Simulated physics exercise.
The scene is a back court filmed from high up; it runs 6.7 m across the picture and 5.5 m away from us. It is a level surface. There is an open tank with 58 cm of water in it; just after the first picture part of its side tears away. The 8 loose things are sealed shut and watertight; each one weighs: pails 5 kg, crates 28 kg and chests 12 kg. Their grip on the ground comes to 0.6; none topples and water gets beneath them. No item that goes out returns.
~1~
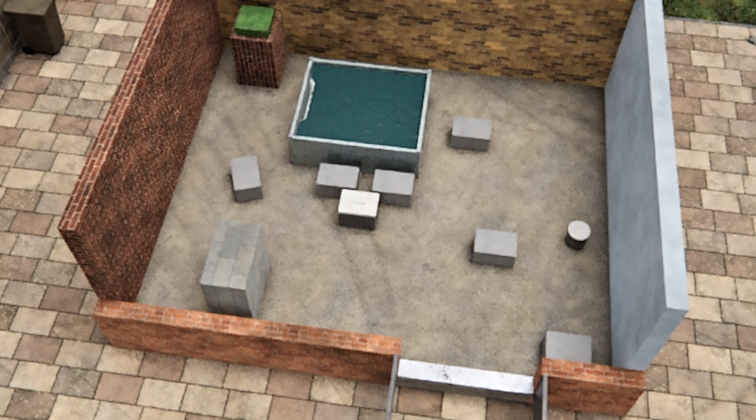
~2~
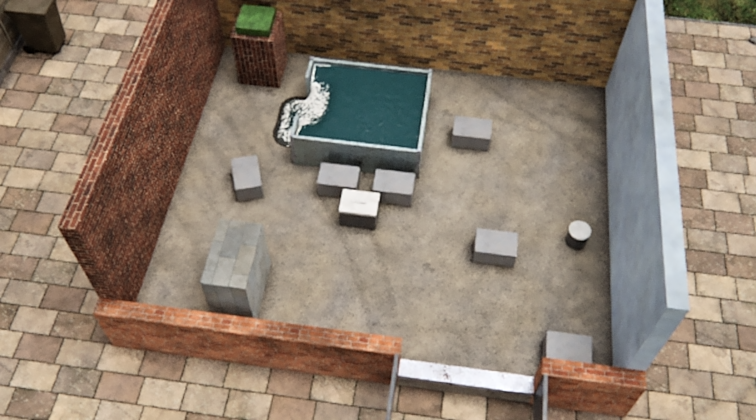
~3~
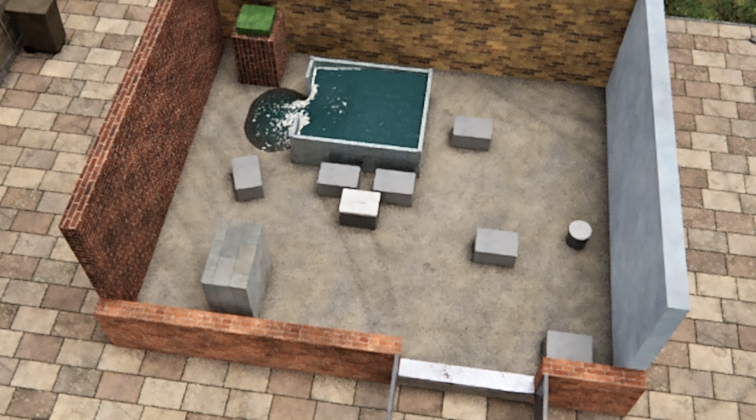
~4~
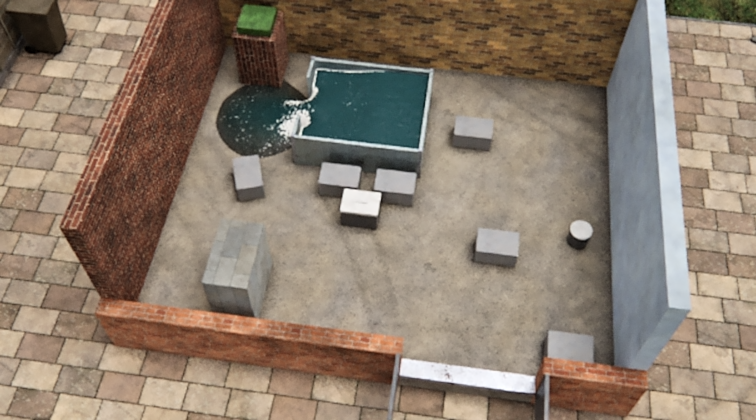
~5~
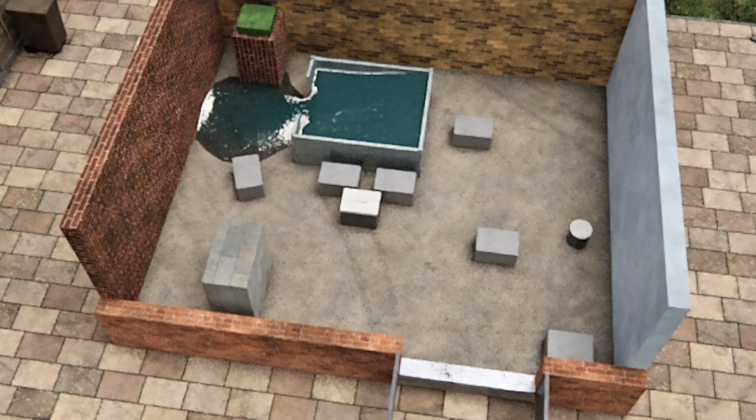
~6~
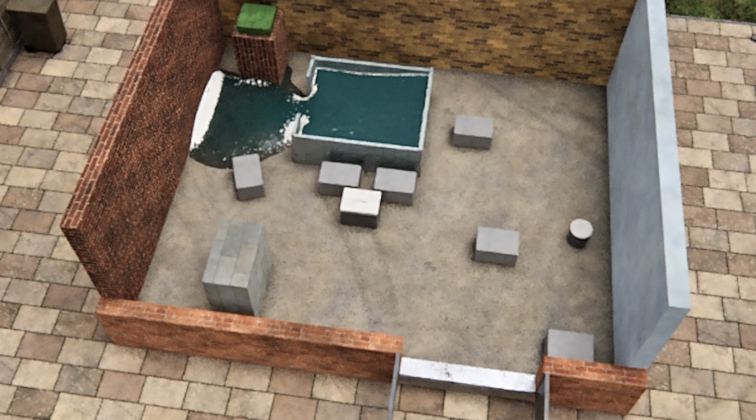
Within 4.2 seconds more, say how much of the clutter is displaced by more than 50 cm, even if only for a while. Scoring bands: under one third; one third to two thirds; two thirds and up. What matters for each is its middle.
My guess is the low band, short of a third.
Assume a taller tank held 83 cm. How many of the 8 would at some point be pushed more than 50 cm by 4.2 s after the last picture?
I count 0 of them in that case.
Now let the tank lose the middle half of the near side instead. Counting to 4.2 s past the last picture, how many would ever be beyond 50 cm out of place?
Result: 3.
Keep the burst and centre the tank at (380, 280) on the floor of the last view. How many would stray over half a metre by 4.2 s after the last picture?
The count would be 1.
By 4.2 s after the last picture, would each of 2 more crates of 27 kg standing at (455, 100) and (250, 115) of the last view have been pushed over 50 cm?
One by one I'd say not that far and farther than that.
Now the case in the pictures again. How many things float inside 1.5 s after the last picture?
0 at that moment.
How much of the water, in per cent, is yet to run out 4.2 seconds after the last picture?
Roughly 100 percent.
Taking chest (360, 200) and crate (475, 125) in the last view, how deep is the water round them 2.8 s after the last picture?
Close to 0 and 0 centimetres.
Then, 0.4 s after the last picture 0 of 8 are over 50 cm from their spots; 0 afloat.
Then, 1.5 s after the last picture 0 of 8 are over 50 cm from their spots; 0 afloat.
Then, 2.8 s after the last picture 0 of 8 are over 50 cm from their spots; 0 afloat.
Then, 4.2 s after the last picture 0 of 8 are over 50 cm from their spots, and 0 have been at some point; 0 afloat.
